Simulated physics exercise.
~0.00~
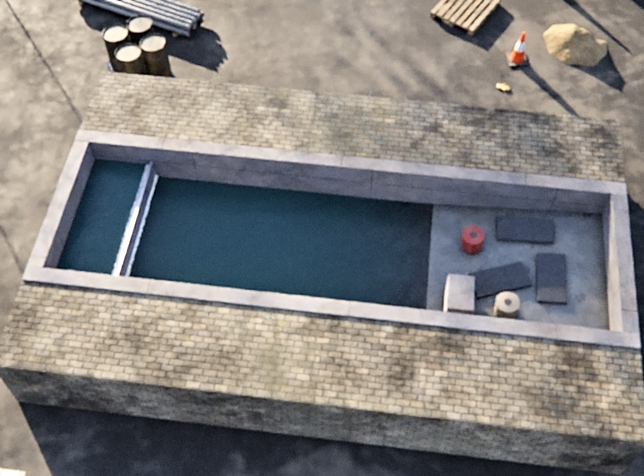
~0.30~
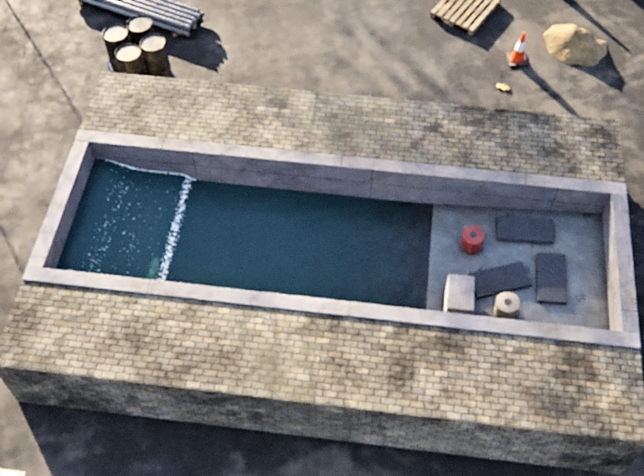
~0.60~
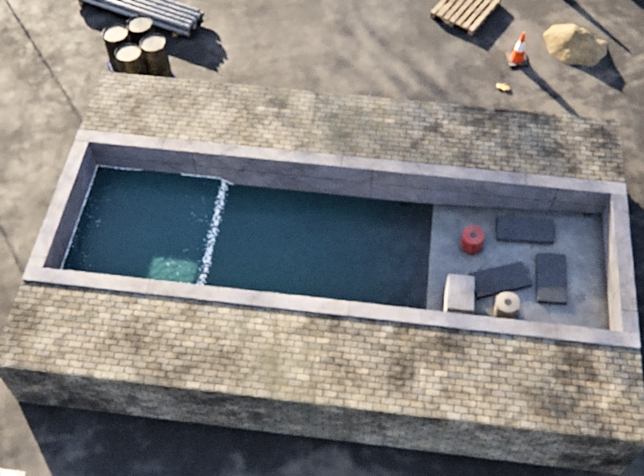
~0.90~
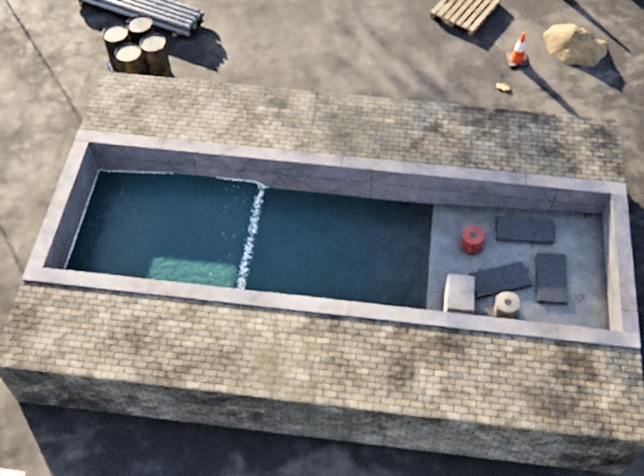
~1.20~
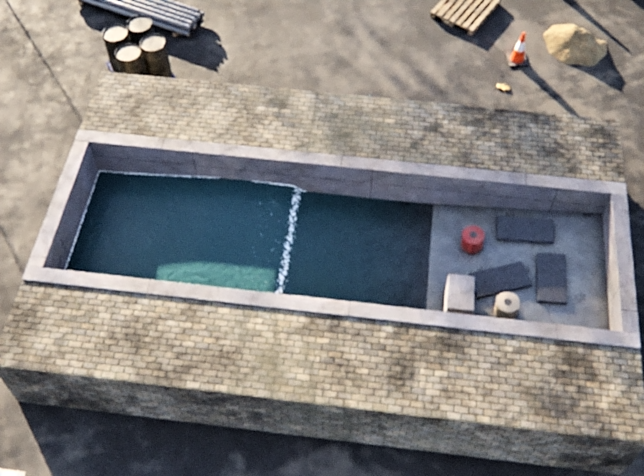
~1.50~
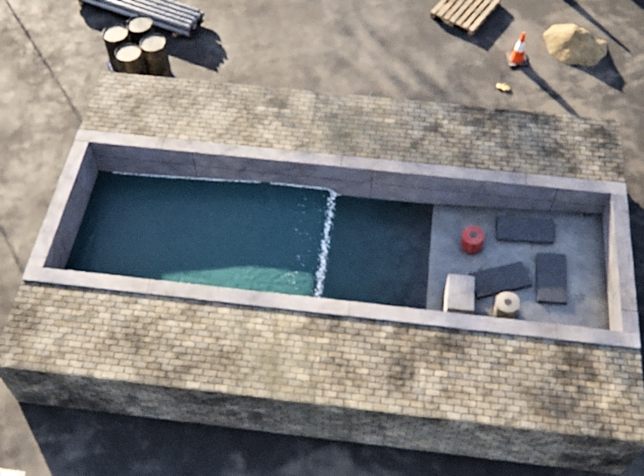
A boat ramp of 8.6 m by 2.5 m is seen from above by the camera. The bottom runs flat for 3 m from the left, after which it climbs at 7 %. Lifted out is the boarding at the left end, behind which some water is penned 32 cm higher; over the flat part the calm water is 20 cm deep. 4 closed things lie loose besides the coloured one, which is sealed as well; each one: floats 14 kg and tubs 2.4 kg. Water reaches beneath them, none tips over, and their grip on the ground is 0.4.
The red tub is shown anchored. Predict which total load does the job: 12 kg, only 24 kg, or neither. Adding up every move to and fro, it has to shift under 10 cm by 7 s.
I'd bet only the big ballast will be plenty.
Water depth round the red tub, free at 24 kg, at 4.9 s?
8 cm, roughly.
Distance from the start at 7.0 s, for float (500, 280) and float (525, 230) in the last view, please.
50 cm and 30 cm respectively.
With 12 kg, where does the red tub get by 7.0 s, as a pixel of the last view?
Near (499, 240).
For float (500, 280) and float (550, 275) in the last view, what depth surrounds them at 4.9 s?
Some 6 cm at the first, some 4 cm at the second.
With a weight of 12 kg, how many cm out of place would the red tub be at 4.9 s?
I'd put it at about 50 cm.
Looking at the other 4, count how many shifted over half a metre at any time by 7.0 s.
That comes to 3.
After 2.1 s the red tub would be 0 cm from its start with 12 kg and 0 cm from its start with 24 kg; 0 cm of water round it then.
After 3.1 s the red tub would be 21 cm from its start with 12 kg and 0 cm from its start with 24 kg; 9 cm of water round it then.
After 4.9 s the red tub would be 50 cm from its start with 12 kg and 0 cm from its start with 24 kg; 8 cm of water round it then.
After 7.0 s the red tub would be 39 cm from its start with 12 kg and 1 cm from its start with 24 kg; 4 cm of water round it then.
